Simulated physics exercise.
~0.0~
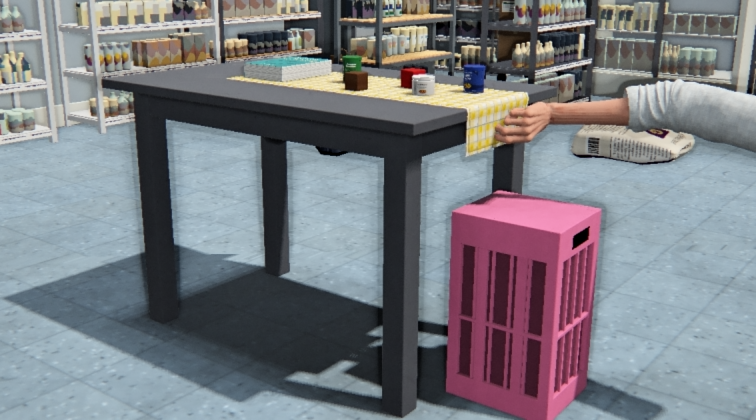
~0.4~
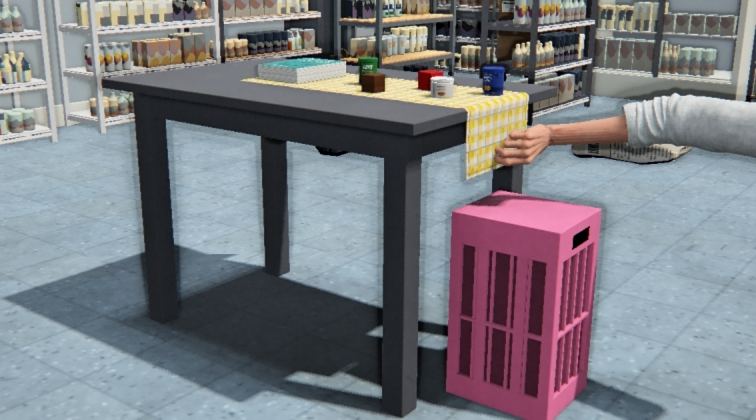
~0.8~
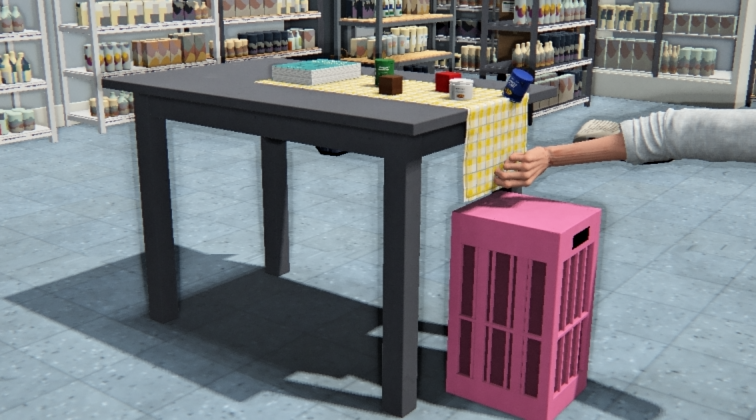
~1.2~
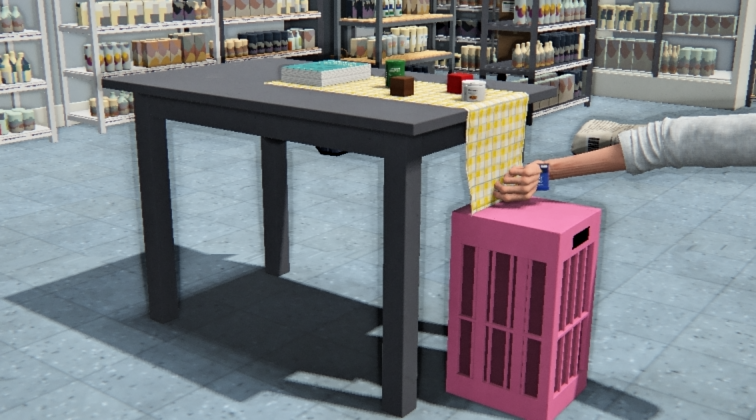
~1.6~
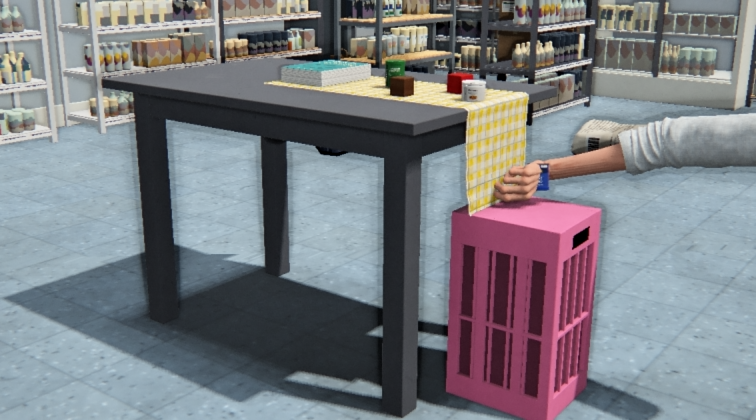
A yellow checked cloth is pulled down to a pink crate, tipping one blue can off the table.
